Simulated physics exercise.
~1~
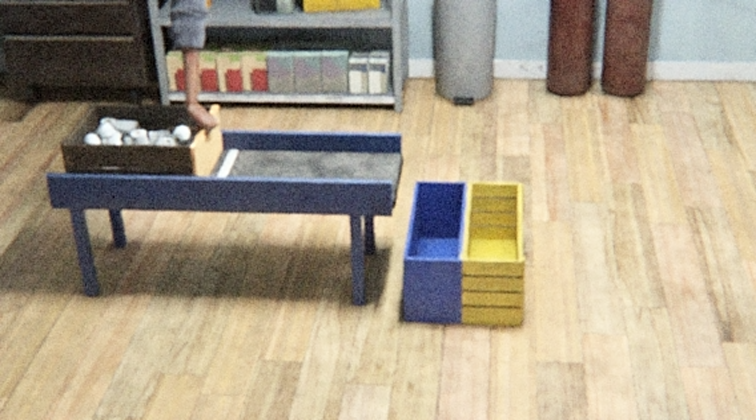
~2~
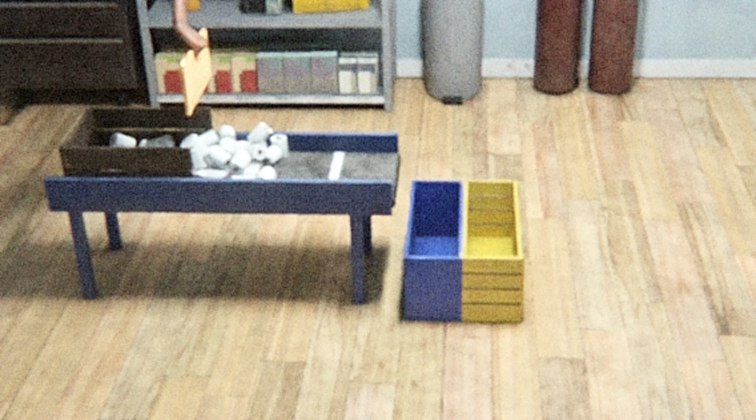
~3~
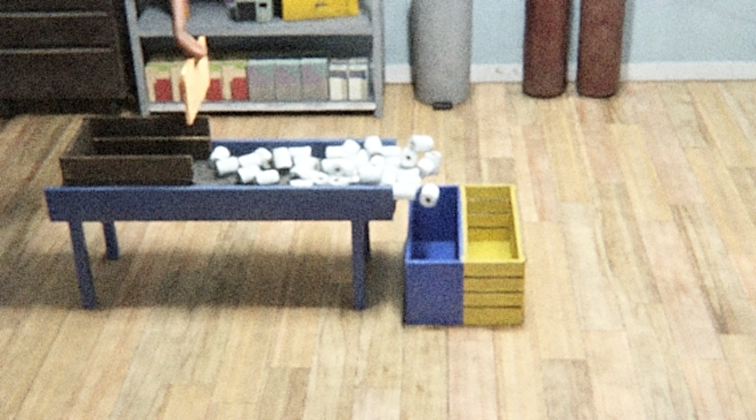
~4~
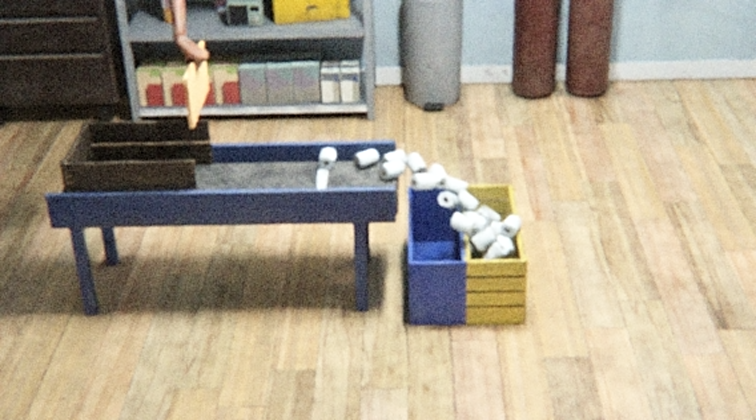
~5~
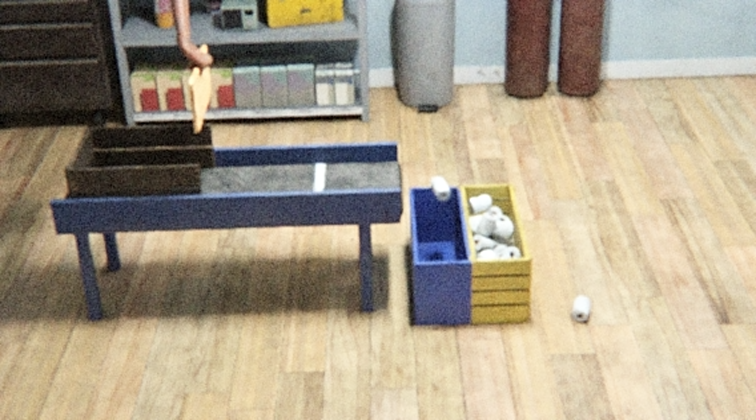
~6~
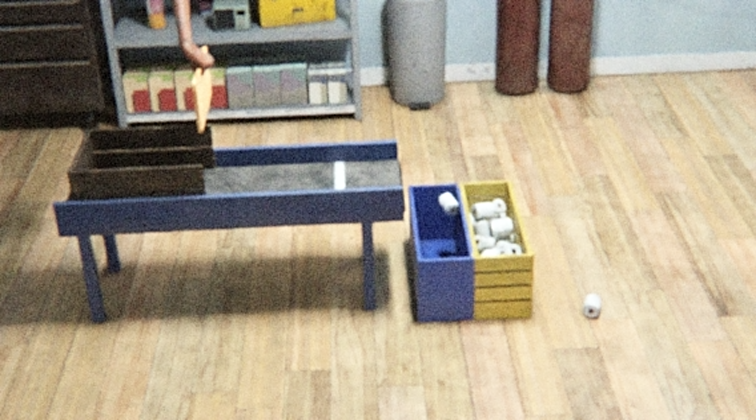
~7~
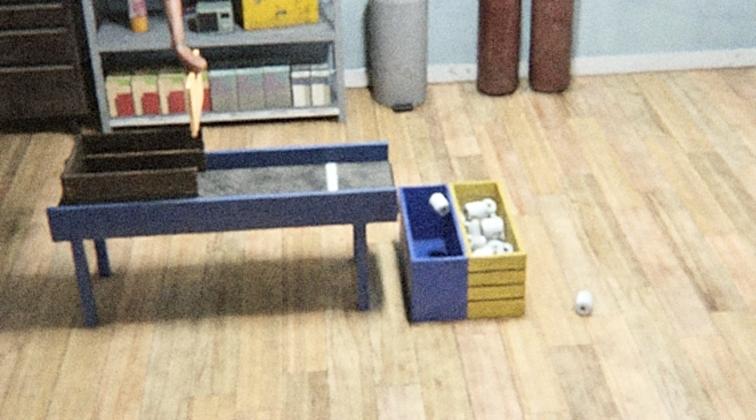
We see a hand lift the gate of a black pen, and white rolls ride right along a blue-framed belt and tumble off its end. Nearly all land in the yellow tub, with one left in the blue tub and one on the floor beyond.
